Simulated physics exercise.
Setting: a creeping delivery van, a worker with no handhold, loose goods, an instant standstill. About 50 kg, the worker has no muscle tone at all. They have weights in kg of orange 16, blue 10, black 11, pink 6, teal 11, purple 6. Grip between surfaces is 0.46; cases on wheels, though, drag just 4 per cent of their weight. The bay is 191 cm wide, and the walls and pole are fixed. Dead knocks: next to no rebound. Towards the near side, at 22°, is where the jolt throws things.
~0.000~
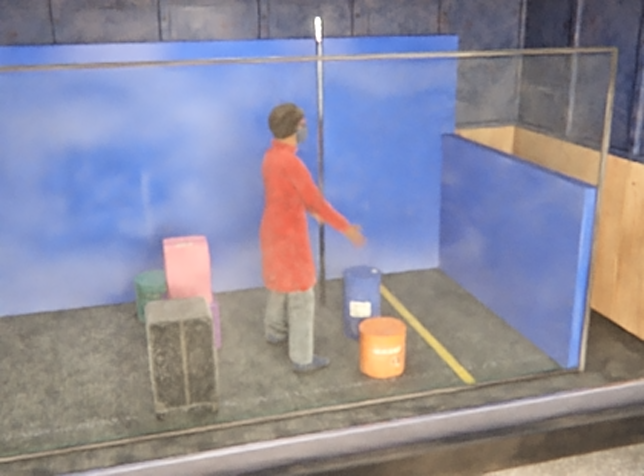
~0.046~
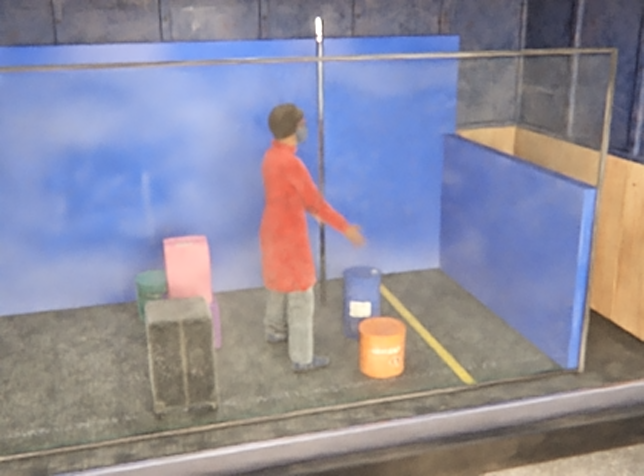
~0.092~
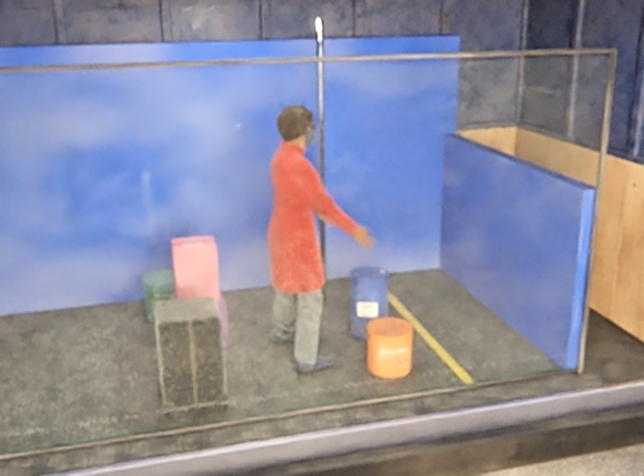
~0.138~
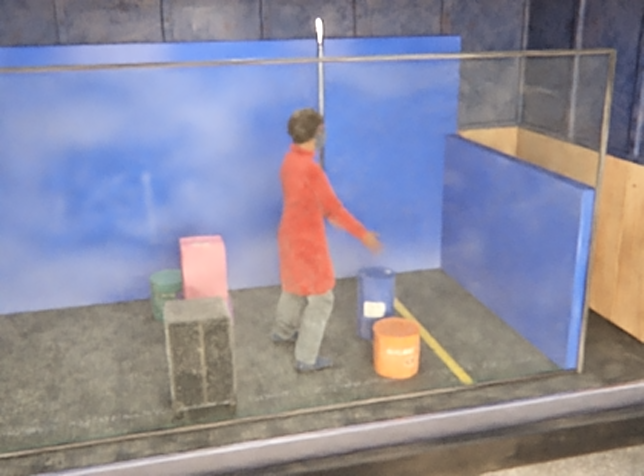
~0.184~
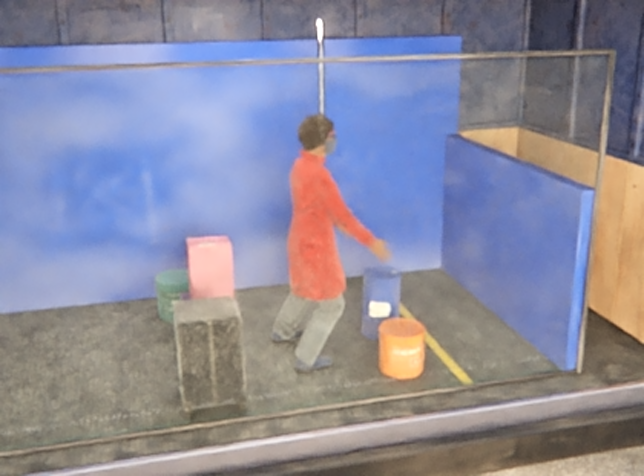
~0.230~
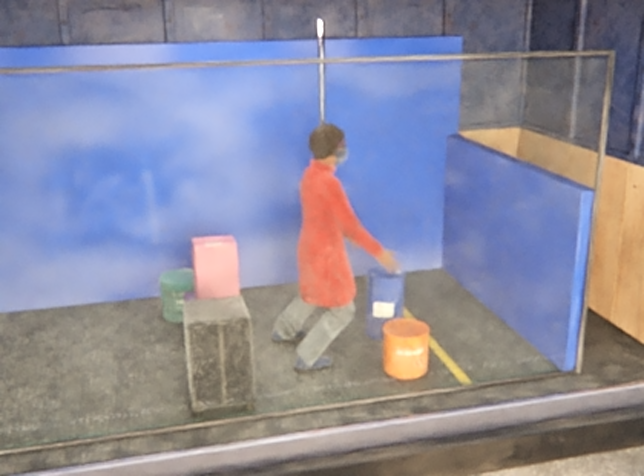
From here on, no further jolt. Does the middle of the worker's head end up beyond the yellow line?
No.
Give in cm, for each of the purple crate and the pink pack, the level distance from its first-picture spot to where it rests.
Lab note: Purple crate at 15, pink pack at 25.
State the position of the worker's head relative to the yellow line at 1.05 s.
Some 35 cm short of it.
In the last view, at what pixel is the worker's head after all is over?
Somewhere about (375, 328) in the final view.
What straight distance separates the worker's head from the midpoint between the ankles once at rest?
Head and ankle midpoint end up around 50 centimetres apart.
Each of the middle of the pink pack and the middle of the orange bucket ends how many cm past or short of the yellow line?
Pink pack, 130 centimetres short; orange bucket, 20 centimetres short.
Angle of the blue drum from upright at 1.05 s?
Close to 0 degrees off upright.
After 0.40 s the worker's head is 50 cm short of the yellow line, near (364, 213) in the last picture's view; the teal bucket 155 cm short of the yellow line, tilted 0°.
After 0.65 s the worker's head is 13 cm short of the yellow line, near (425, 301) in the last picture's view.
After 1.05 s the worker's head is 33 cm short of the yellow line, near (386, 317) in the last picture's view; the teal bucket 155 cm short of the yellow line, tilted 0°.
When all is still (2.0 s), orange bucket stops short of the yellow line; blue drum stops short of the yellow line; black wheeled case stops short of the yellow line; pink pack stops short of the yellow line; teal bucket stops short of the yellow line; purple crate stops short of the yellow line; worker's hips stop short of the yellow line; worker's head stops short of the yellow line.
